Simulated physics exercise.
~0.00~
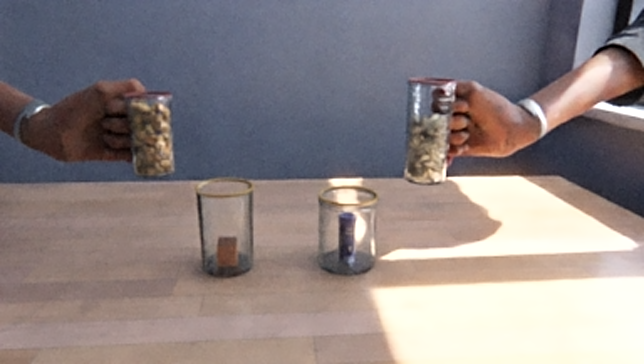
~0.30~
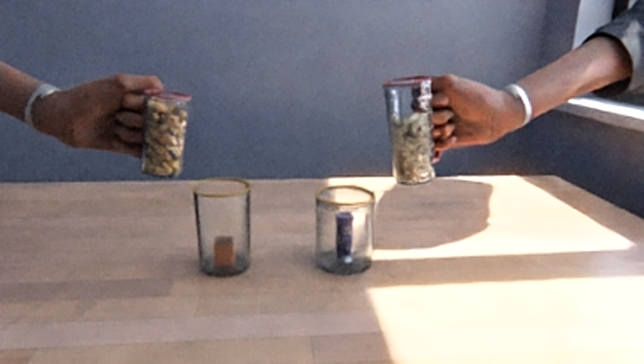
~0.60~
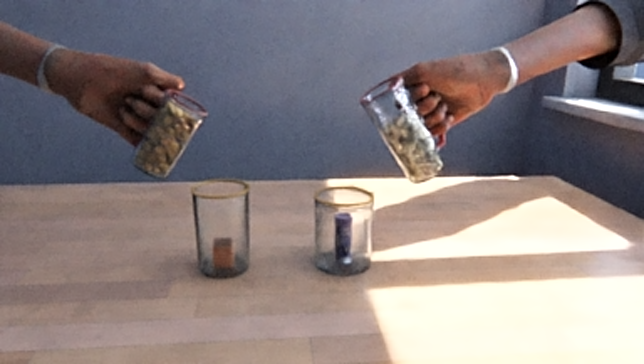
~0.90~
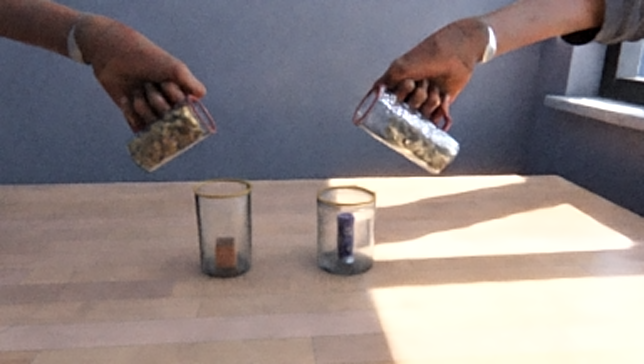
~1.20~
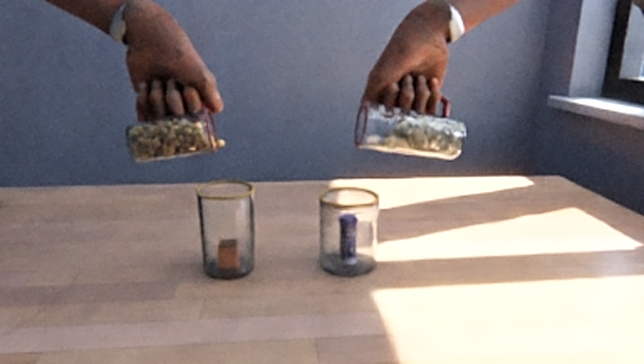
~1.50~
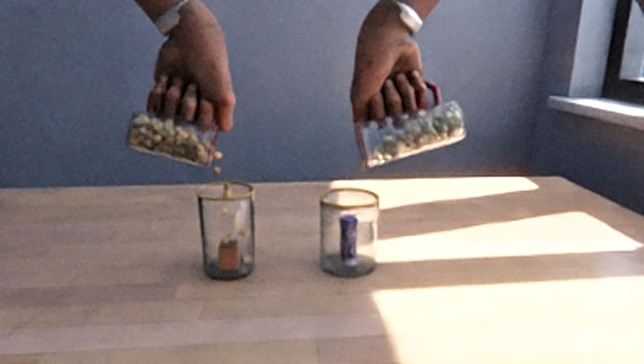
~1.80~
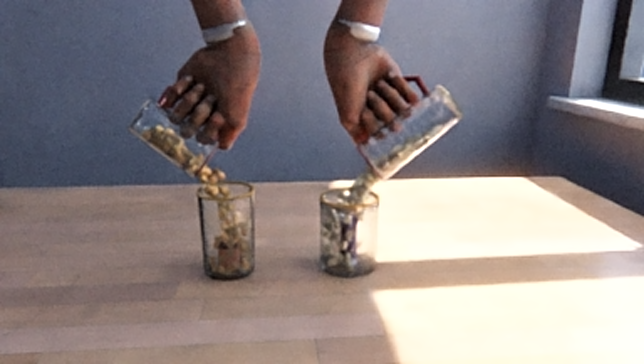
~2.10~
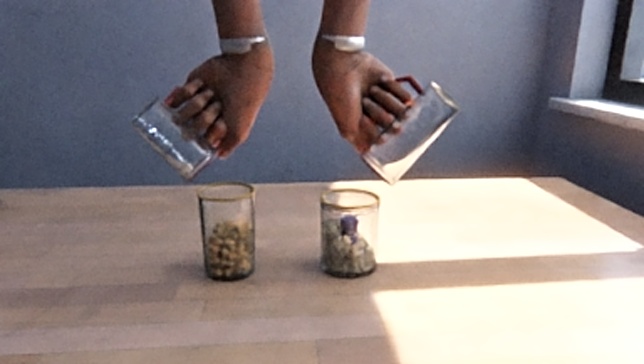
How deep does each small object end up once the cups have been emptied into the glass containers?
The orange-brown block on the left disappears completely under the pale pieces, while the dark blue object on the right is only partly buried and keeps its top above them.
